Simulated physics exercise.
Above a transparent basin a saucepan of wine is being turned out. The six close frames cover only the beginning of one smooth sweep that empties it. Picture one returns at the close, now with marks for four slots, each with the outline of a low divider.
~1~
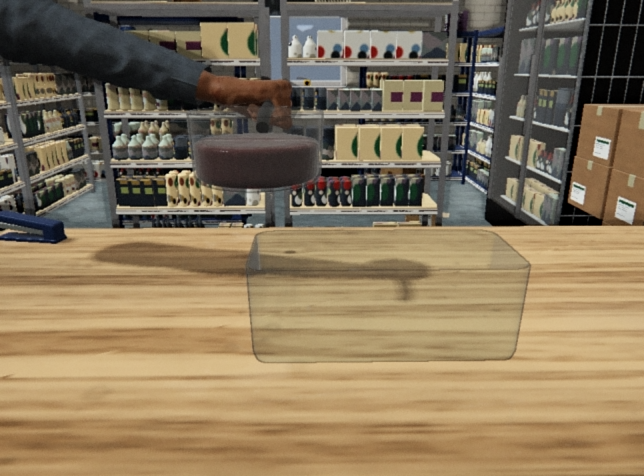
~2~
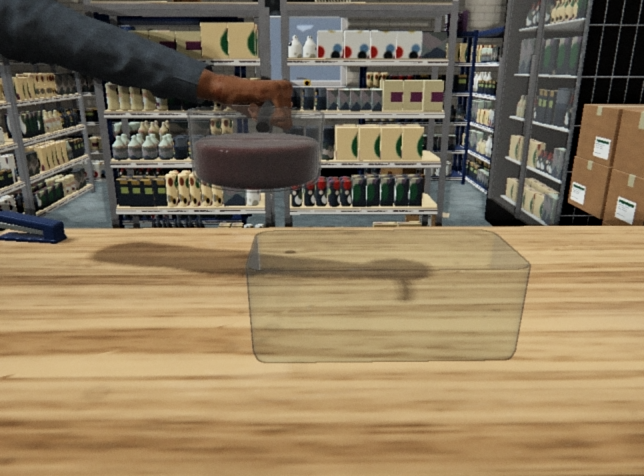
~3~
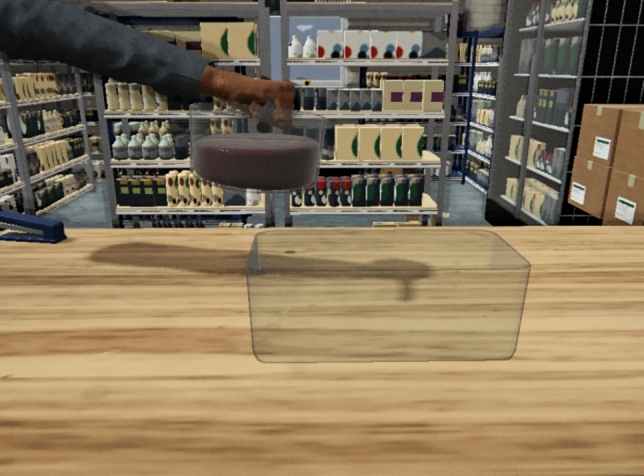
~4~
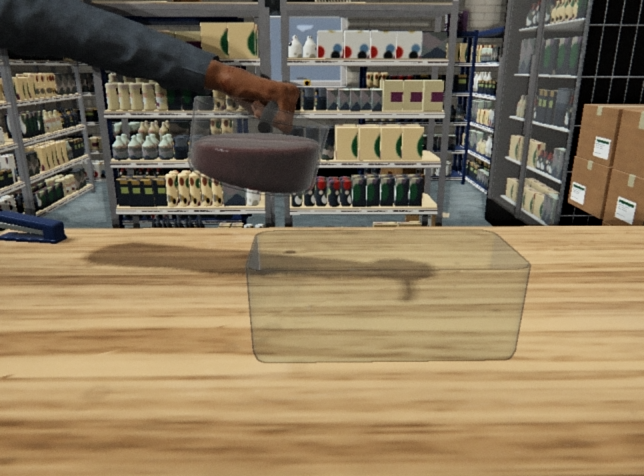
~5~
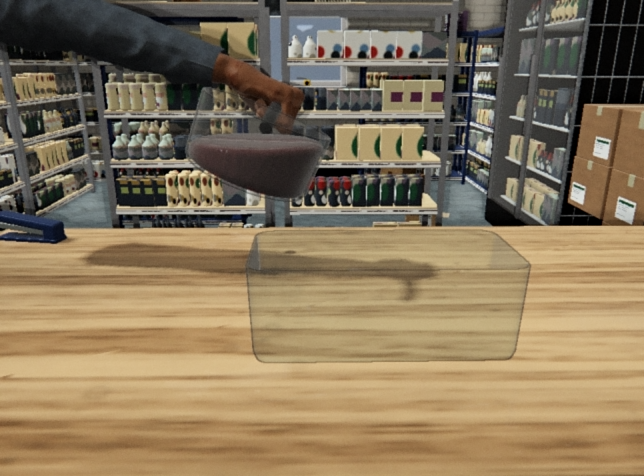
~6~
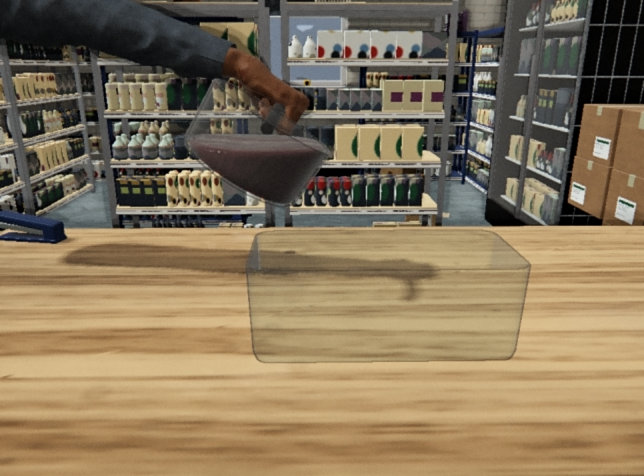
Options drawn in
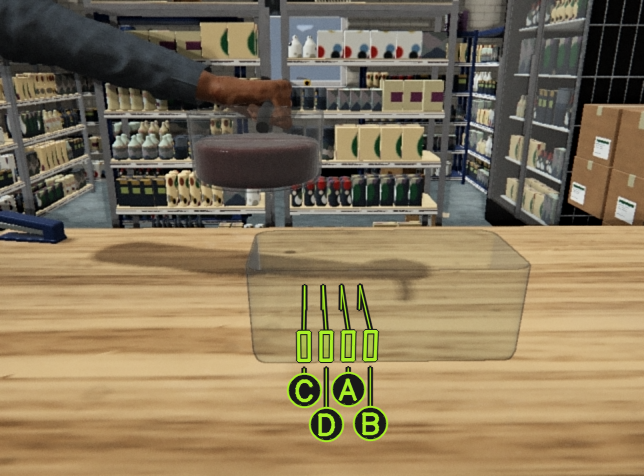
At first, a hand reaching in from the left holds a clear saucepan of dark wine level above an empty transparent basin on a wooden table. The hand then gradually tilts the pan down to the right, and the wine slants toward the lowered side until it is just over the lip.
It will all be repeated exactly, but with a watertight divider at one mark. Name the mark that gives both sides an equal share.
Go for B.
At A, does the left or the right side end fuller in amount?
More ends on the right.
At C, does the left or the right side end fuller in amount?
More ends on the right.
On the marked copy, A at (348, 367); B at (370, 367); C at (304, 368); D at (326, 368).
With A, about 29 % ends left of the wall and 70 % right of it.
With B, about 52 % ends left of the wall and 47 % right of it.
With C, about 6 % ends left of the wall and 93 % right of it.
With D, about 9 % ends left of the wall and 91 % right of it.
